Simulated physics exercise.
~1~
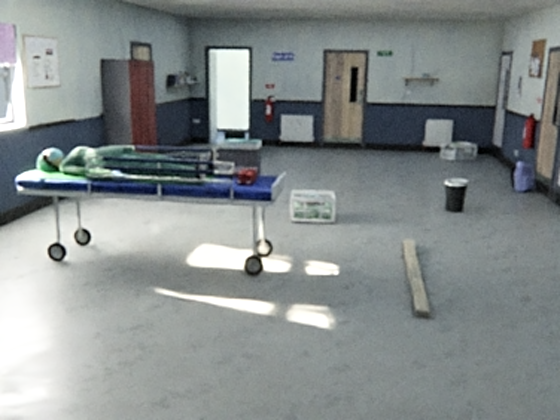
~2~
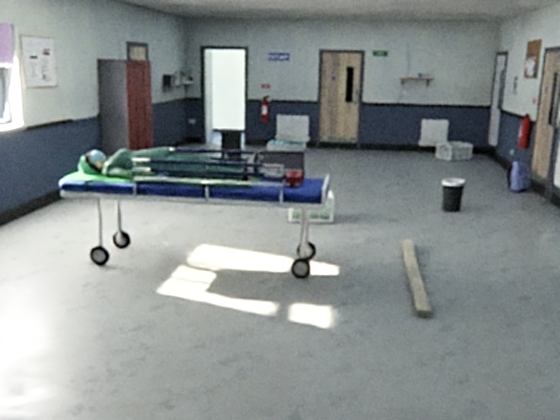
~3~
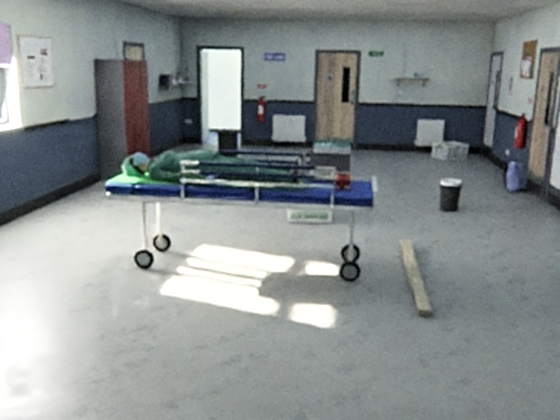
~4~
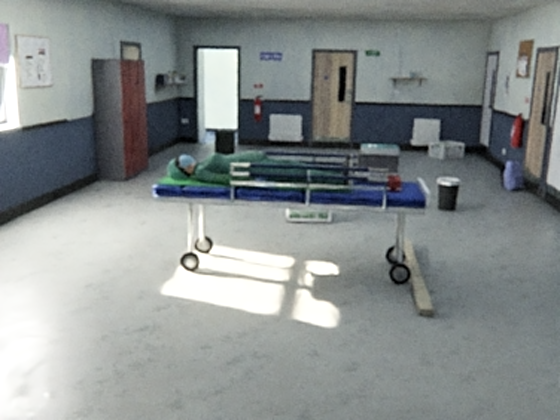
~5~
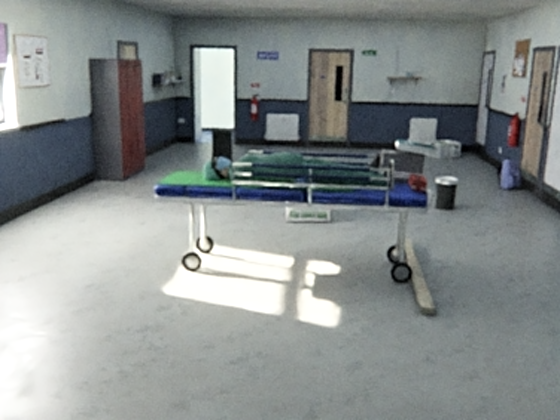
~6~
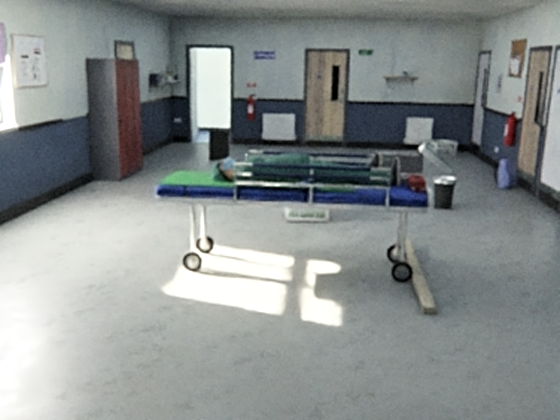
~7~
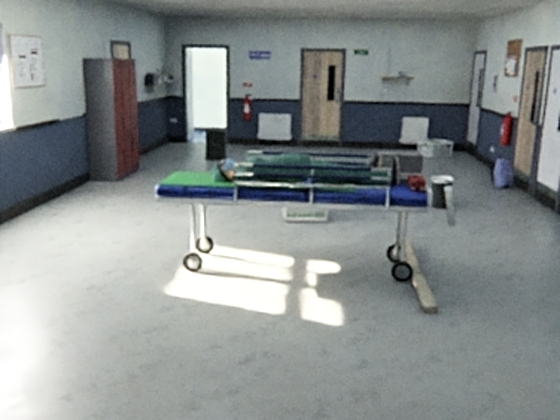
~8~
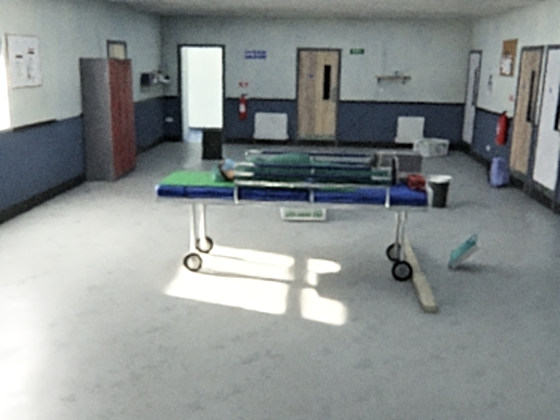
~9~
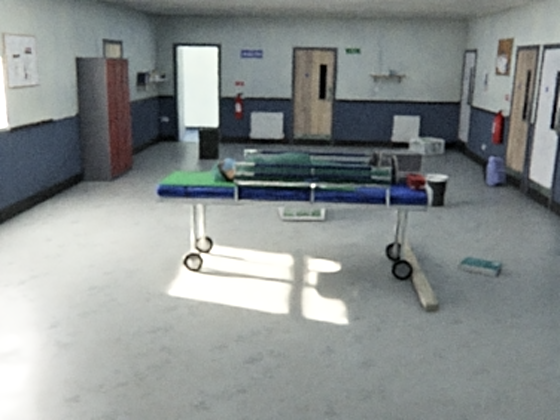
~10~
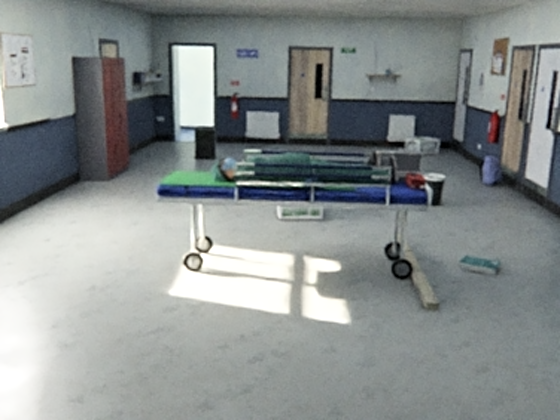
A trolley carrying a person rolls right, stops at a sill, and a teal folder tumbles off.
